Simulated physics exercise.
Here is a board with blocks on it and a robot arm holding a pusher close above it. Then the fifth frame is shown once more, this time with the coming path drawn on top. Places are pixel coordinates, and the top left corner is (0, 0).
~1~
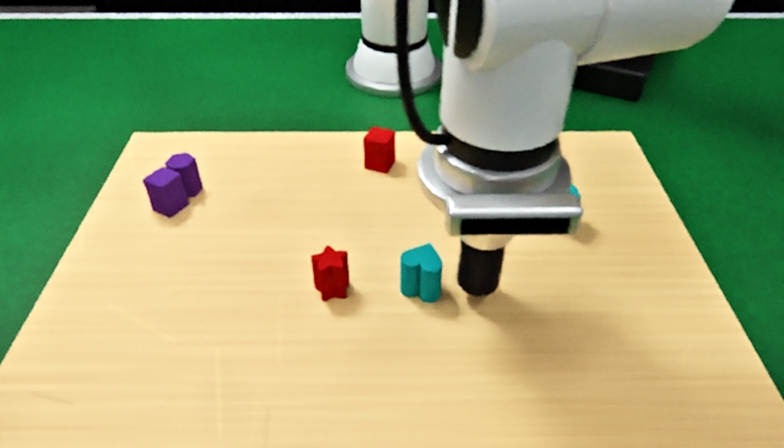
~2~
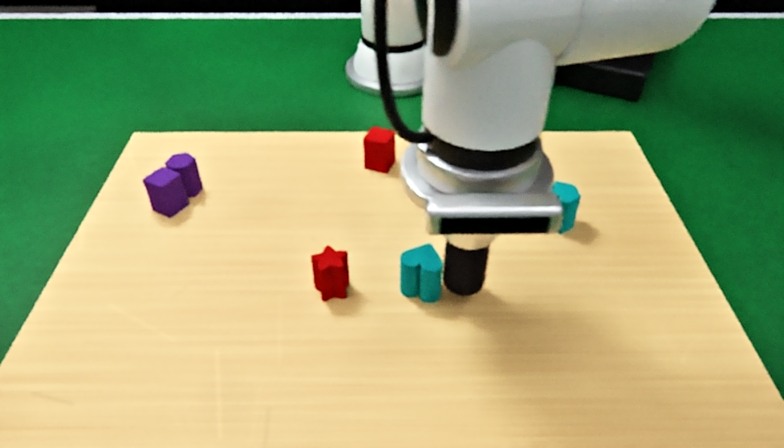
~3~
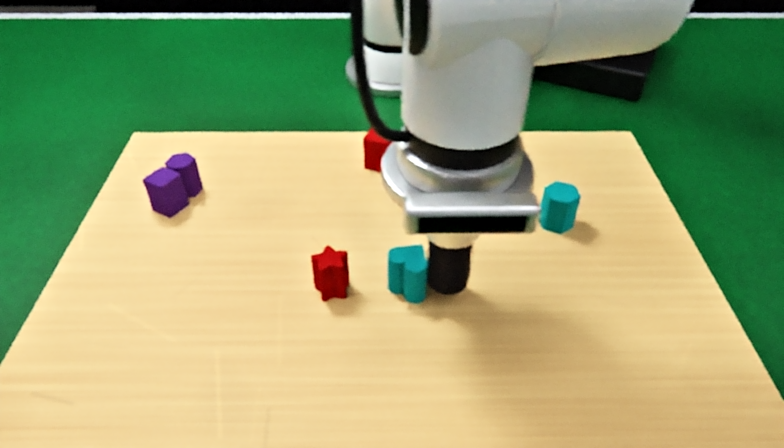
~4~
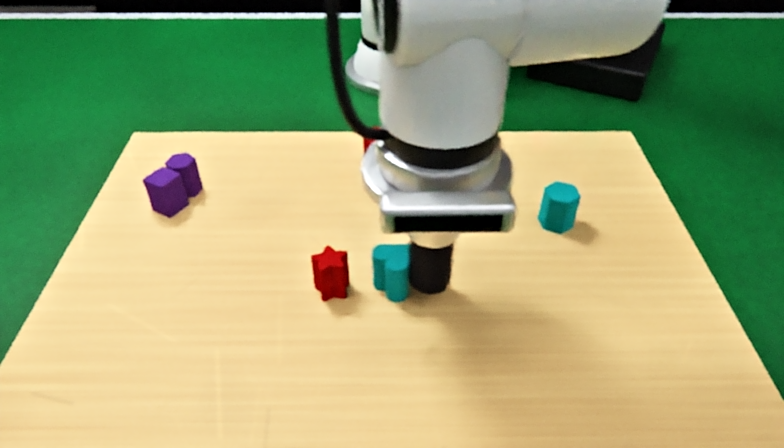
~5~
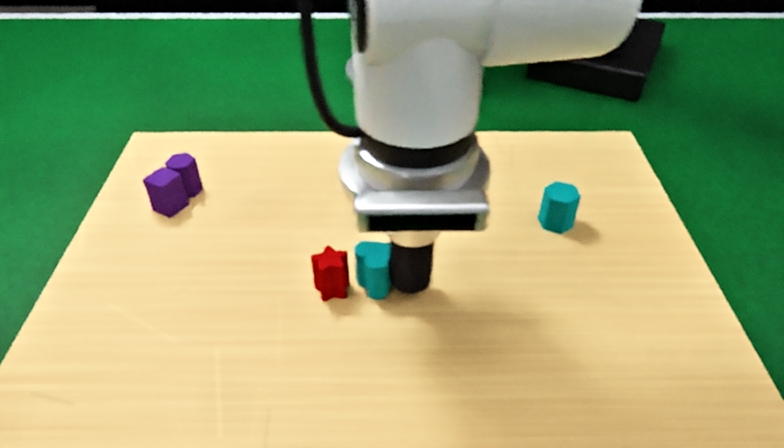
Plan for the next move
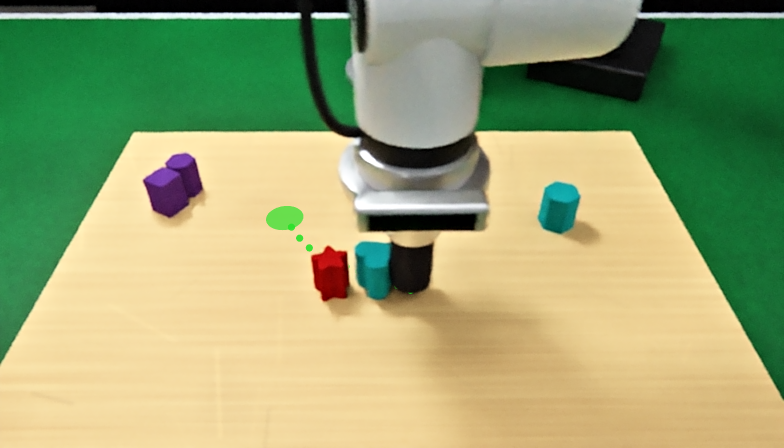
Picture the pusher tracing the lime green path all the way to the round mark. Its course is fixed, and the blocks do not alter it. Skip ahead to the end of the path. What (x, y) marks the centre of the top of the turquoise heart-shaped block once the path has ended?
Its top centre lands on (272, 230).
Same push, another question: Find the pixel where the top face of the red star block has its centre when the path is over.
I'd say the red star block ends with its top centre at (305, 257).
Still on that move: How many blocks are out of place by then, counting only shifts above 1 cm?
There will be two blocks displaced.
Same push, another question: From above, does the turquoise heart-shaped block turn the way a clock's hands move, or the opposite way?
Verdict: Counterclockwise.
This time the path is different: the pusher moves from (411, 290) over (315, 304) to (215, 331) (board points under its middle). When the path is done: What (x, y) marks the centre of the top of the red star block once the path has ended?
So, by the moment the path ends, you'll find the top centre of the red star block at (268, 256).
Path on the board, from (411, 290) through (357, 270) and (310, 249) to (285, 218).
What follows on the original path. One third of the way, pusher at (355, 259); red star block at (308, 258), turned 70° anticlockwise; turquoise heart-shaped block at (316, 236), turned 20° anticlockwise.
Two thirds of the way, pusher at (308, 237); red star block at (305, 257), turned 90° anticlockwise; turquoise heart-shaped block at (273, 230), turned 40° anticlockwise.
At the end, pusher at (283, 207); red star block at (305, 257), turned 90° anticlockwise; turquoise heart-shaped block at (272, 230), turned 45° anticlockwise.
